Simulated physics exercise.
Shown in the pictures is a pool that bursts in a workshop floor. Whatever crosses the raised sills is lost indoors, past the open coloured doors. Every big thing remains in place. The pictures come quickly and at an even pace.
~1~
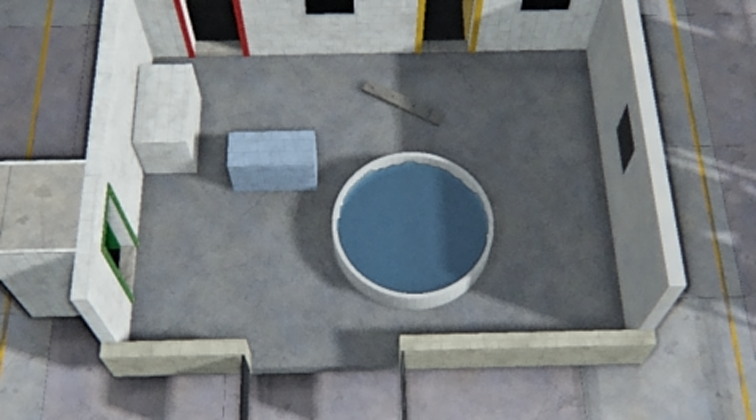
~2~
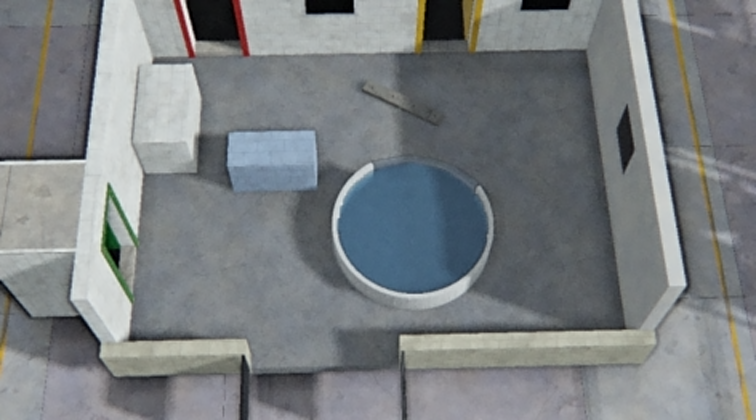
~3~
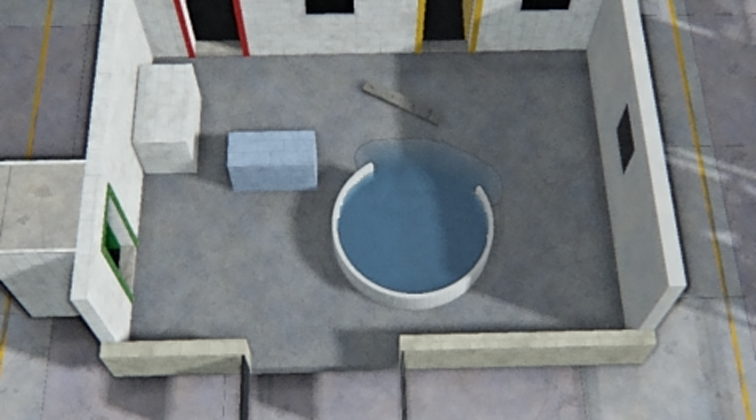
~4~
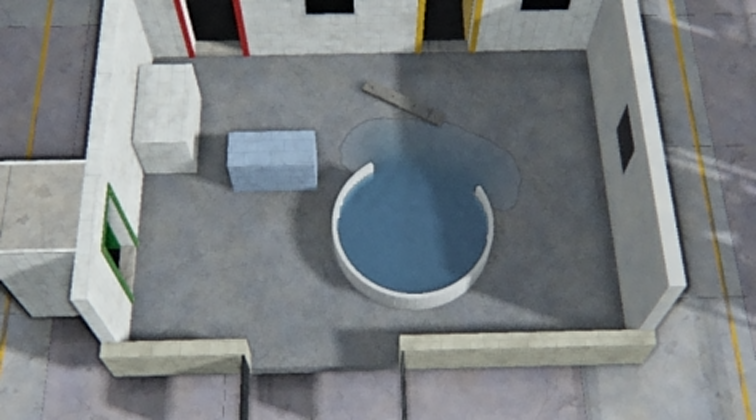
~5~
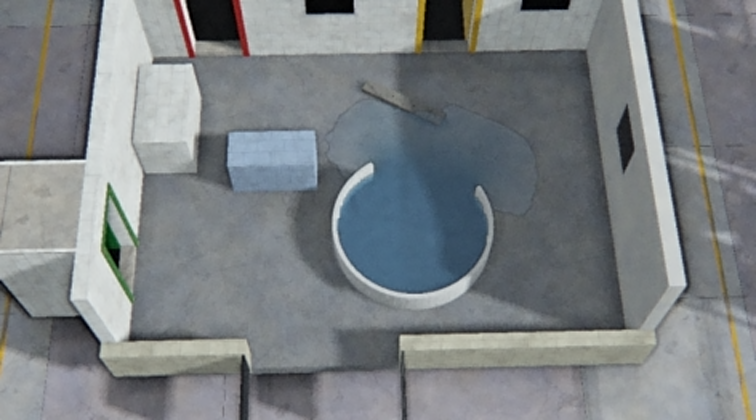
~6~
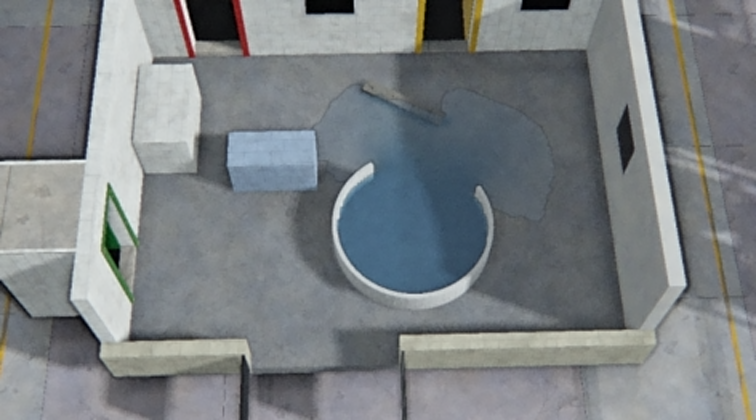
In a walled workshop yard, a round pool of still water sits near a pale blue block and a plank on the grey floor. The far side of its white rim opens, and water pours out through the gap. The sheet spreads backward and to both sides, reaching around the plank.
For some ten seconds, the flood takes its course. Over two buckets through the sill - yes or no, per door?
Yellow door - yes, green door - no, red door - no.
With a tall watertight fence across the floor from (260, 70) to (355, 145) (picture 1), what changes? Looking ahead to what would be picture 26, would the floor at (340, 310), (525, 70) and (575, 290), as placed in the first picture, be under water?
Untouched, submerged, untouched.
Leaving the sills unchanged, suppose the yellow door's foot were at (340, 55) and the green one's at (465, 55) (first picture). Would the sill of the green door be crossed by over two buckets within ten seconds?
Note - green one: Beyond the mark.
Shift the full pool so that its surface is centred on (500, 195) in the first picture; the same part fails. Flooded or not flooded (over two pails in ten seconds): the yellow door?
Result, one by one - yellow door: Above the limit.
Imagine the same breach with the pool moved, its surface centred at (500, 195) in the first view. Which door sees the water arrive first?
Looks like the door marked yellow.
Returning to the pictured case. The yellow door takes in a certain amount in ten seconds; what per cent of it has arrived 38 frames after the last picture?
Close to 80 %.
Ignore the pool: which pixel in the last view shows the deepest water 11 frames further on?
Deepest spot: Around (576, 53).
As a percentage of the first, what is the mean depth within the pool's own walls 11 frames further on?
About 50 per cent.
A moment on, water covers 30 % of the floor; the yellow door not reached, the green door not reached, the red door not reached.
Next, water covers 35 % of the floor; the yellow door under two buckets in, the green door not reached, the red door wet at the sill, nothing in.
Then, water covers 45 % of the floor; the yellow door far over two buckets in, the green door not reached, the red door wet at the sill, nothing in.
Later, water covers 65 % of the floor; the yellow door far over two buckets in, the green door wet at the sill, nothing in, the red door wet at the sill, nothing in.
In the end, water covers 90 % of the floor; the yellow door far over two buckets in, the green door wet at the sill, nothing in, the red door wet at the sill, nothing in.
